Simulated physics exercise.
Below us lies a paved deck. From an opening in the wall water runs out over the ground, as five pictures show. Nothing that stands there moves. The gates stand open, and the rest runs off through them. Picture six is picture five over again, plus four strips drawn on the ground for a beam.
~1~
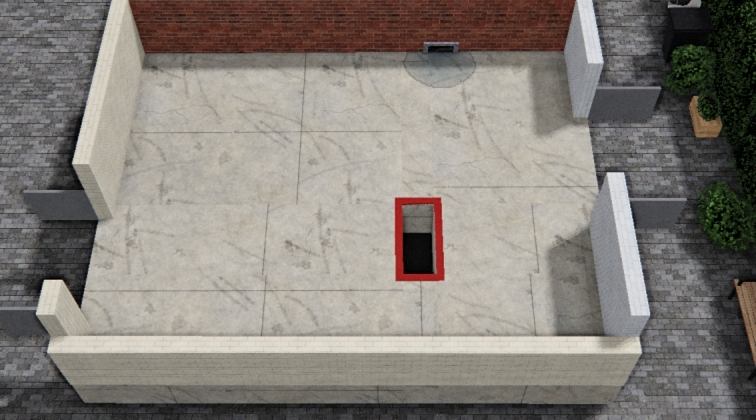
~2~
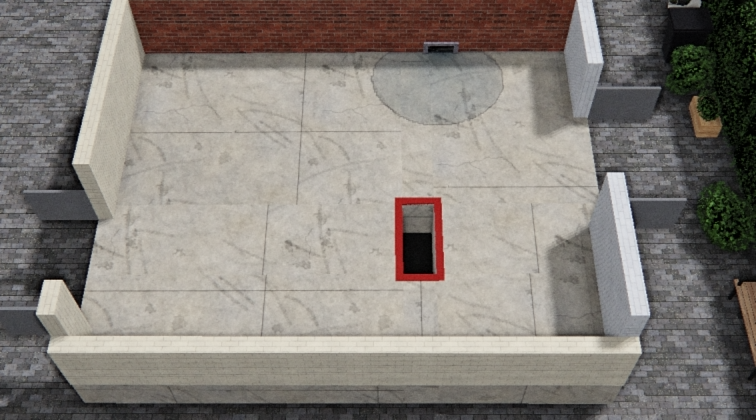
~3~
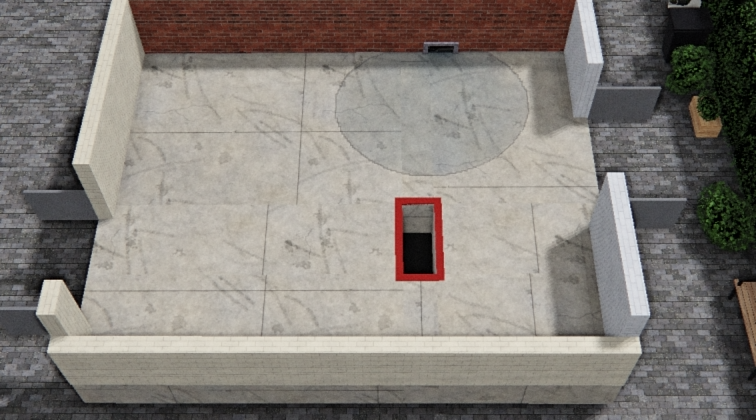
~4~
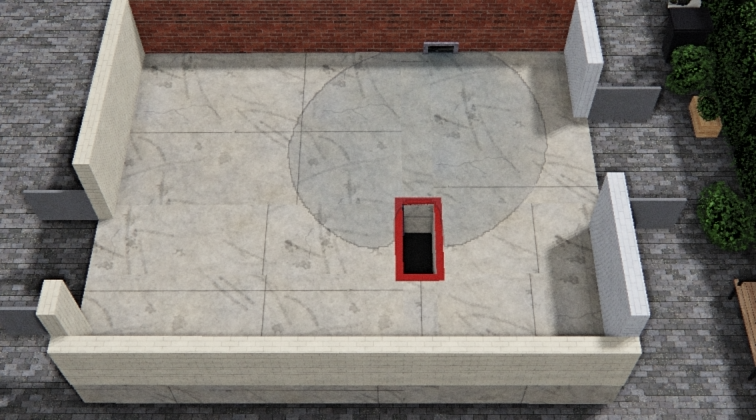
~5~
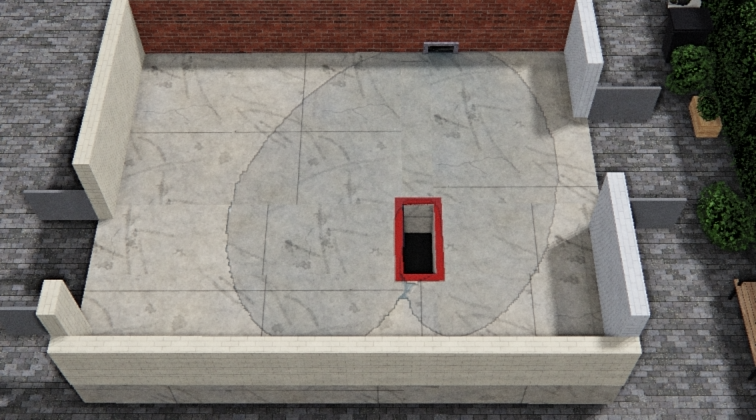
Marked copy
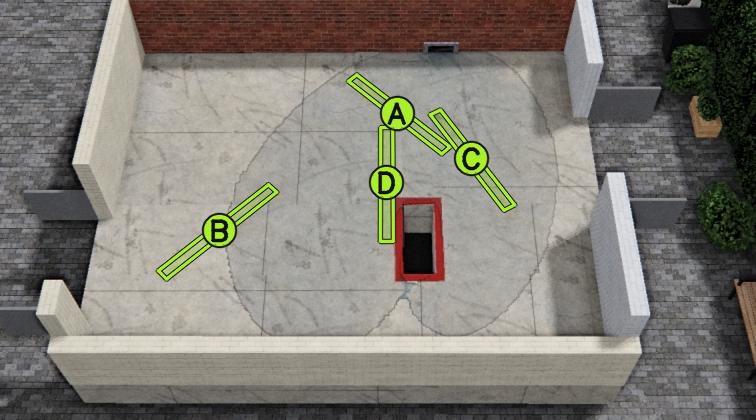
In this clip, water spreads across a paved deck from an outfall at the base of a brick wall, widening toward the near side until it reaches the red-edged drain pit, then passing around both sides of it.
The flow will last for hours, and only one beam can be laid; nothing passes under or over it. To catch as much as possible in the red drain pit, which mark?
D beats the others.
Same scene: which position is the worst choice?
That is position C.
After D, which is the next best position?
The answer is B.
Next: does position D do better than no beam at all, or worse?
It is better.
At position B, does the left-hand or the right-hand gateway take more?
The left gate.
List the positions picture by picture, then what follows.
Outfall at (441, 48); red drain pit at (419, 238); open gate at (103, 272); open gate at (581, 169); 2 % of the ground under water, visible out to (453, 81); red drain pit still dry, in the first picture.
In the second picture, 6 % of the ground under water, visible out to (458, 119); red drain pit still dry.
In the third picture, 14 % of the ground under water, visible out to (446, 173); red drain pit still dry.
In the fourth picture, 26 % of the ground under water, visible out to (333, 227); red drain pit taking water.
In the fifth picture, 41 % of the ground under water, visible out to (284, 315); red drain pit taking water.
In lime, A from (352, 78) to (445, 150); B from (162, 274) to (272, 188); C from (435, 112) to (509, 207); D from (386, 241) to (386, 127).
For position A, about 17 % of the stream goes into the red drain pit, about 75 % out by the gates.
For position B, about 31 % of the stream goes into the red drain pit, about 62 % out by the gates.
For position C, about 9 % of the stream goes into the red drain pit, about 84 % out by the gates.
For position D, about 49 % of the stream goes into the red drain pit, about 44 % out by the gates.
